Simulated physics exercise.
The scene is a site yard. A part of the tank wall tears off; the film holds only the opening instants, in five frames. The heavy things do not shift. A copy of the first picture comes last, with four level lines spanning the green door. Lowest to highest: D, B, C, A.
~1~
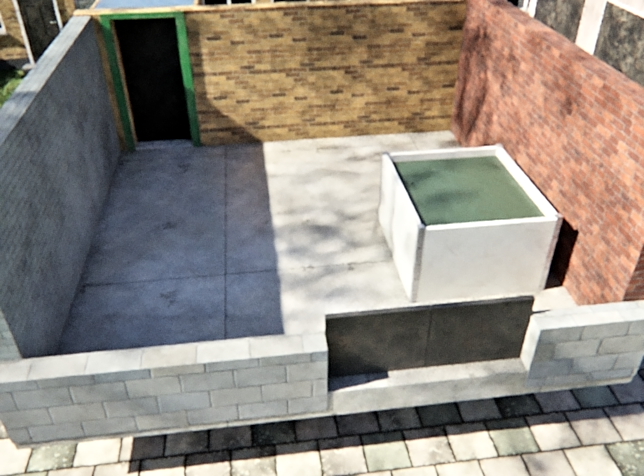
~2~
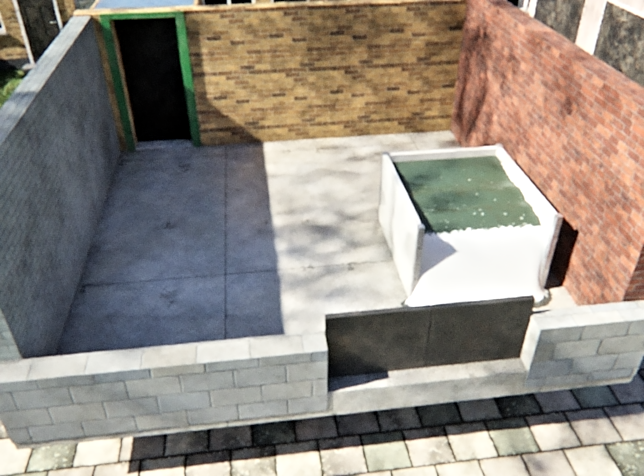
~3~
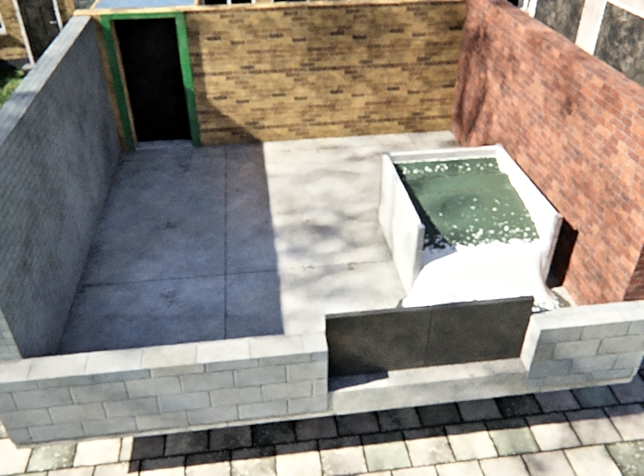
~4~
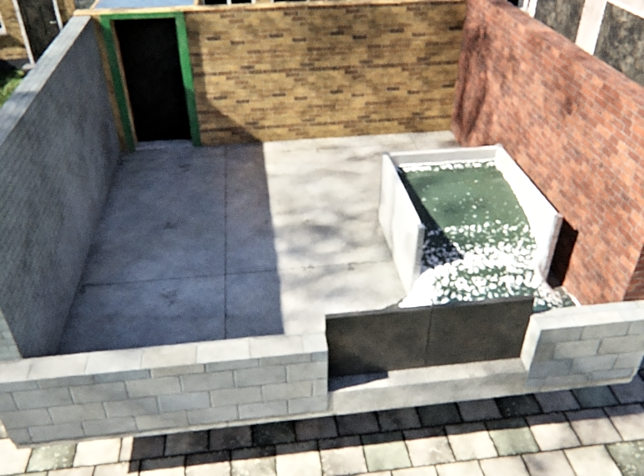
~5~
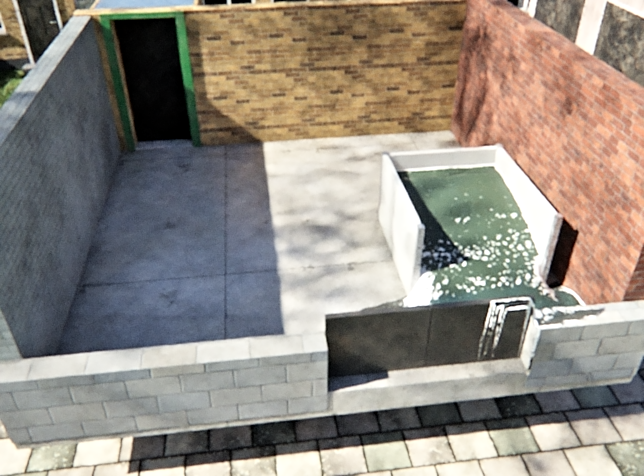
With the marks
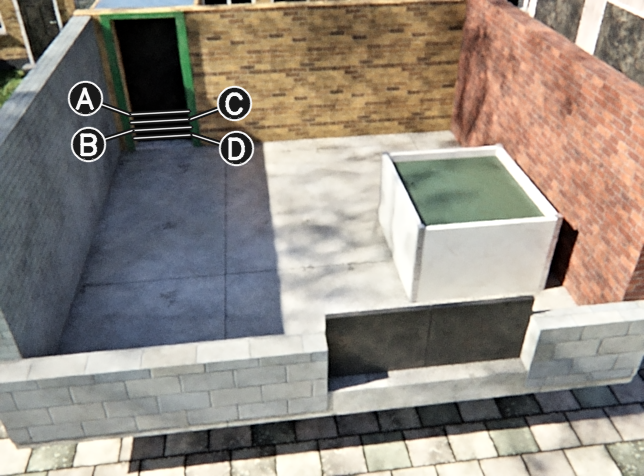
The clip shows a walled yard with a white tank of dark green water beside a red brick wall; the tank's front opens and water pours out in white foam, spreading behind the dark gate and splashing against it.
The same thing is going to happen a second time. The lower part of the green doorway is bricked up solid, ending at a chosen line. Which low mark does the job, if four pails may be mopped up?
D is the one.
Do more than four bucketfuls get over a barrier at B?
No.
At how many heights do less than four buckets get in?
All of the four.
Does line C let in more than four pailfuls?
No.
On the marked copy, A at (159, 112); B at (162, 128); C at (160, 120); D at (163, 136); from the bottom up D, B, C, A.
With A, nothing gets over.
With B, nothing gets over.
With C, nothing gets over.
With D, a splash gets over, under a bucket.
